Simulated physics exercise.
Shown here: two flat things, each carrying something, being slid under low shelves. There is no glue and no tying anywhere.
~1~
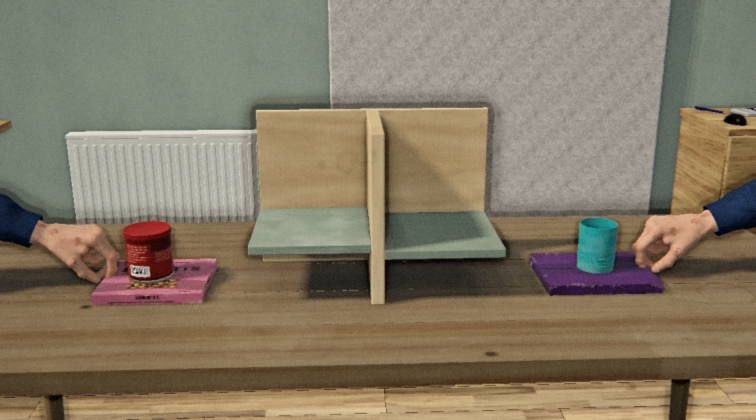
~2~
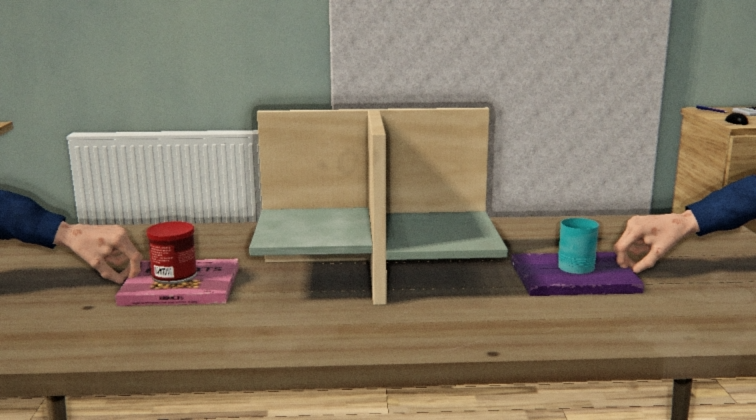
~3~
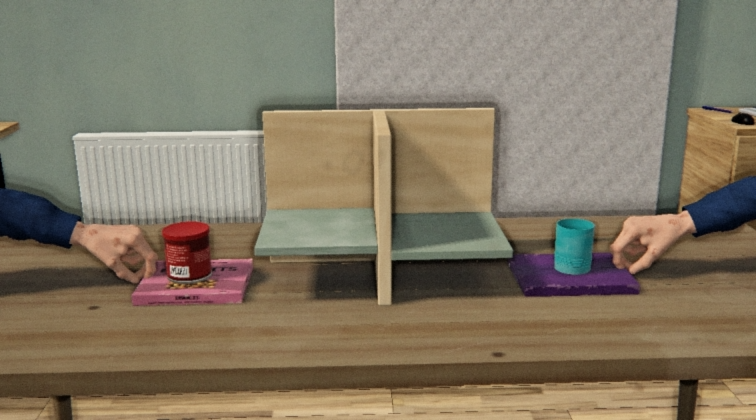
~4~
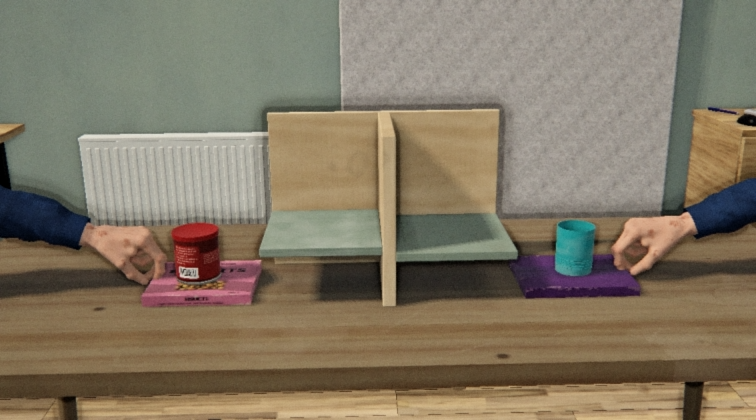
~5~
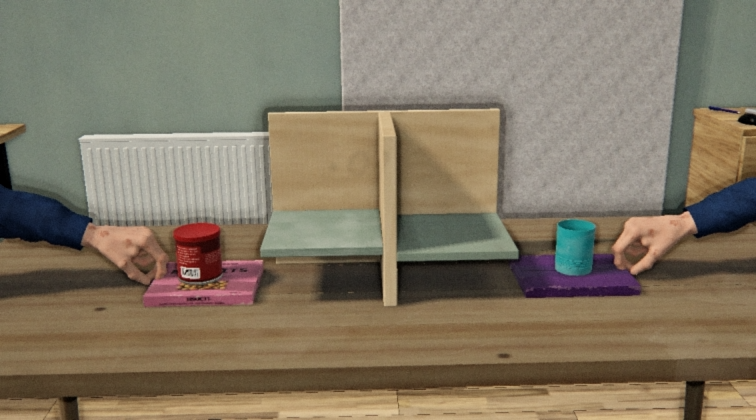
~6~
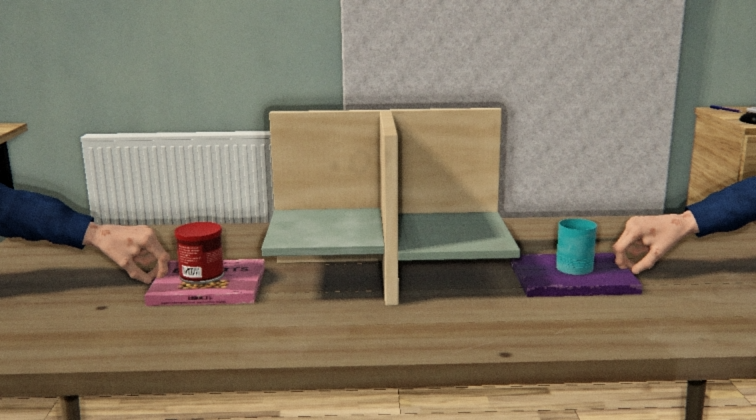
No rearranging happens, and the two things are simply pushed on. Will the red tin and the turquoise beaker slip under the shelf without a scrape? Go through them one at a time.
One at a time: The red tin gets scraped; the turquoise beaker gets scraped.
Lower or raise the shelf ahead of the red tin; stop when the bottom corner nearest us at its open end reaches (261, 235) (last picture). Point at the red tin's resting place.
End position approximately (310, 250).
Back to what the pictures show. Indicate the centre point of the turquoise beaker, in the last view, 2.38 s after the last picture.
At about (527, 252).
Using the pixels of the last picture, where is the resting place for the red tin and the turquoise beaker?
The first ends near (223, 265), the second near (552, 262).
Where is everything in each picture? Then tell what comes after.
In the first frame, hands sliding the things forward; red tin (149, 252); turquoise beaker (597, 245); shelf (375, 202).
In the second frame, hands sliding the things forward; turquoise beaker (578, 245); pink box (181, 281).
In the third frame, hands sliding the things forward; red tin (188, 252); purple box (570, 274).
In the fourth frame, hands sliding the things forward; turquoise beaker (574, 248); shelf (386, 205).
In the fifth frame, hands sliding the things forward; red tin (199, 253); pink box (207, 282).
In the sixth frame, hands sliding the things forward; red tin (200, 252); turquoise beaker (576, 246); purple box (573, 274).
Then, 1.88 s later than the last frame, red tin pushed back on its carrier near (247, 251); turquoise beaker pushed back on its carrier near (527, 248).
Then, 2.38 s later than the last frame, red tin tilted by 30° near (252, 251); turquoise beaker tilted by 38° near (527, 252).
Then, 2.66 s later than the last frame, red tin tilted by 50° near (246, 255); turquoise beaker on its side near (548, 259).
When it is over, the red tin gets scraped off its spot, near (224, 265); the turquoise beaker gets scraped off its spot, near (552, 262).
